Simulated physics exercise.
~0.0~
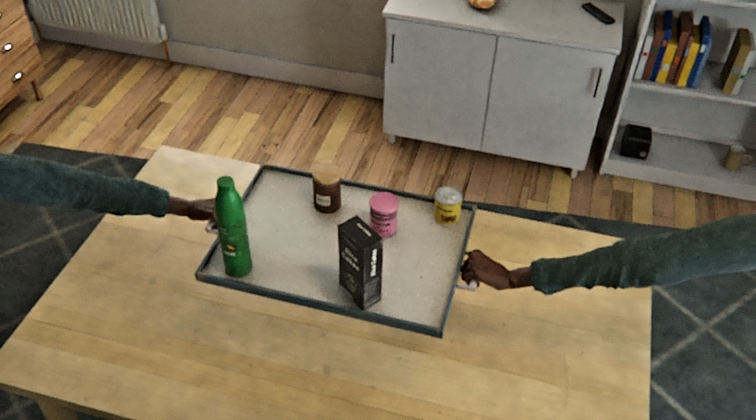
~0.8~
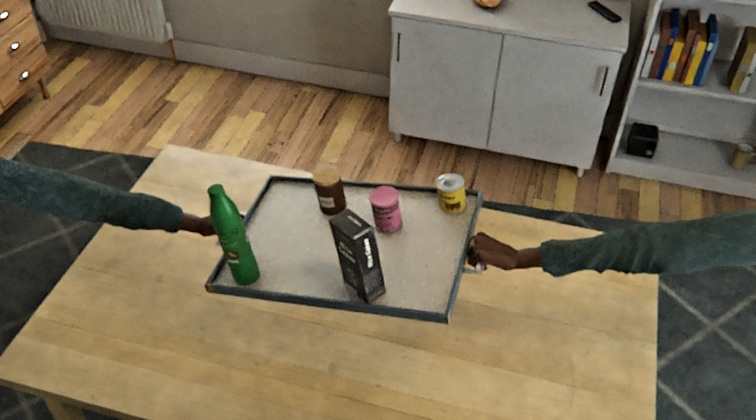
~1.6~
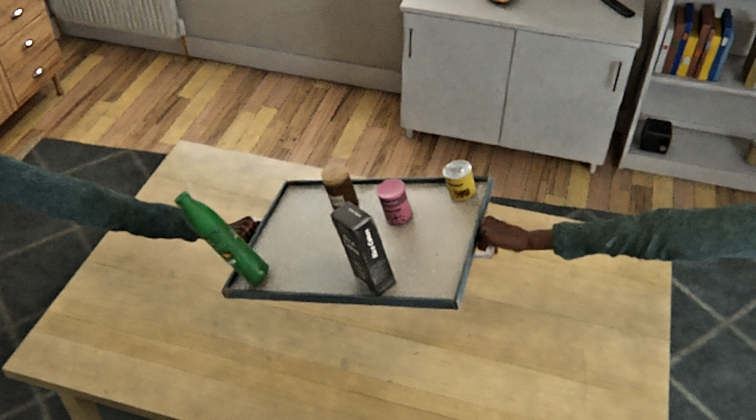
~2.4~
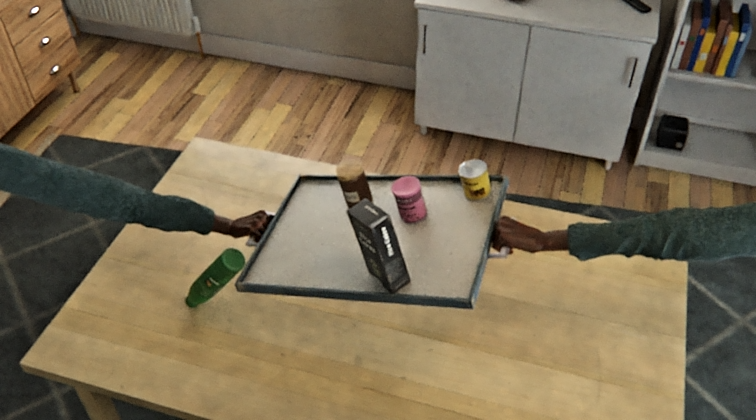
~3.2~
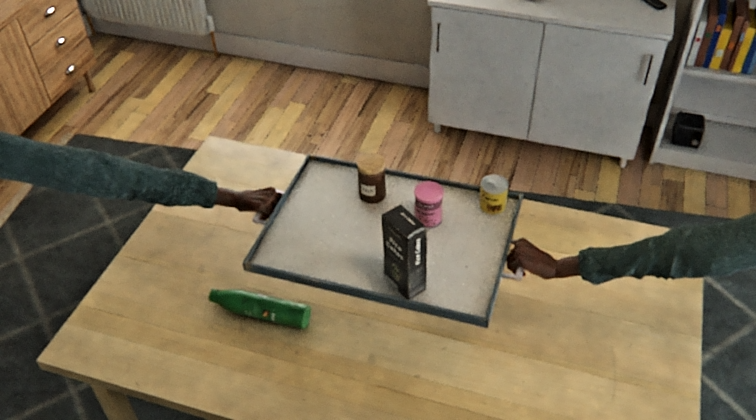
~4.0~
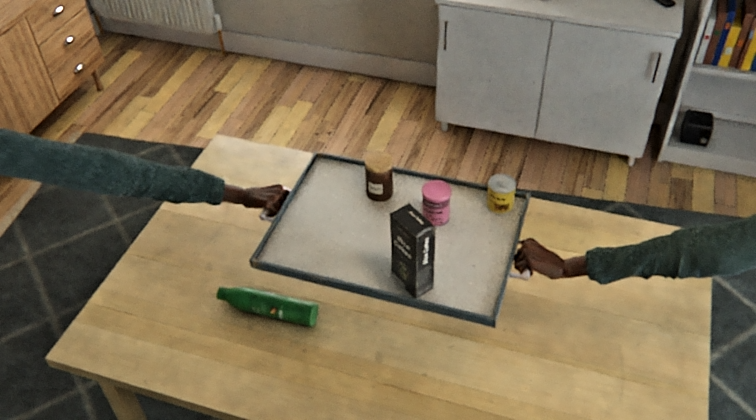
To begin with, two hands hold a rimmed tray above a wooden table, carrying a green bottle, a brown jar, a pink tin, a yellow tin and a black packet, all upright. The tray tilts down to the left, and the bottle starts to lean. As the tilt steepens, the bottle tips over the left edge and drops headfirst toward the table, while the packet leans but stays aboard. The hands then bring the tray back toward level, and the packet settles upright. Finally, the bottle lies on its side on the table, while the other four items stand on the tray.
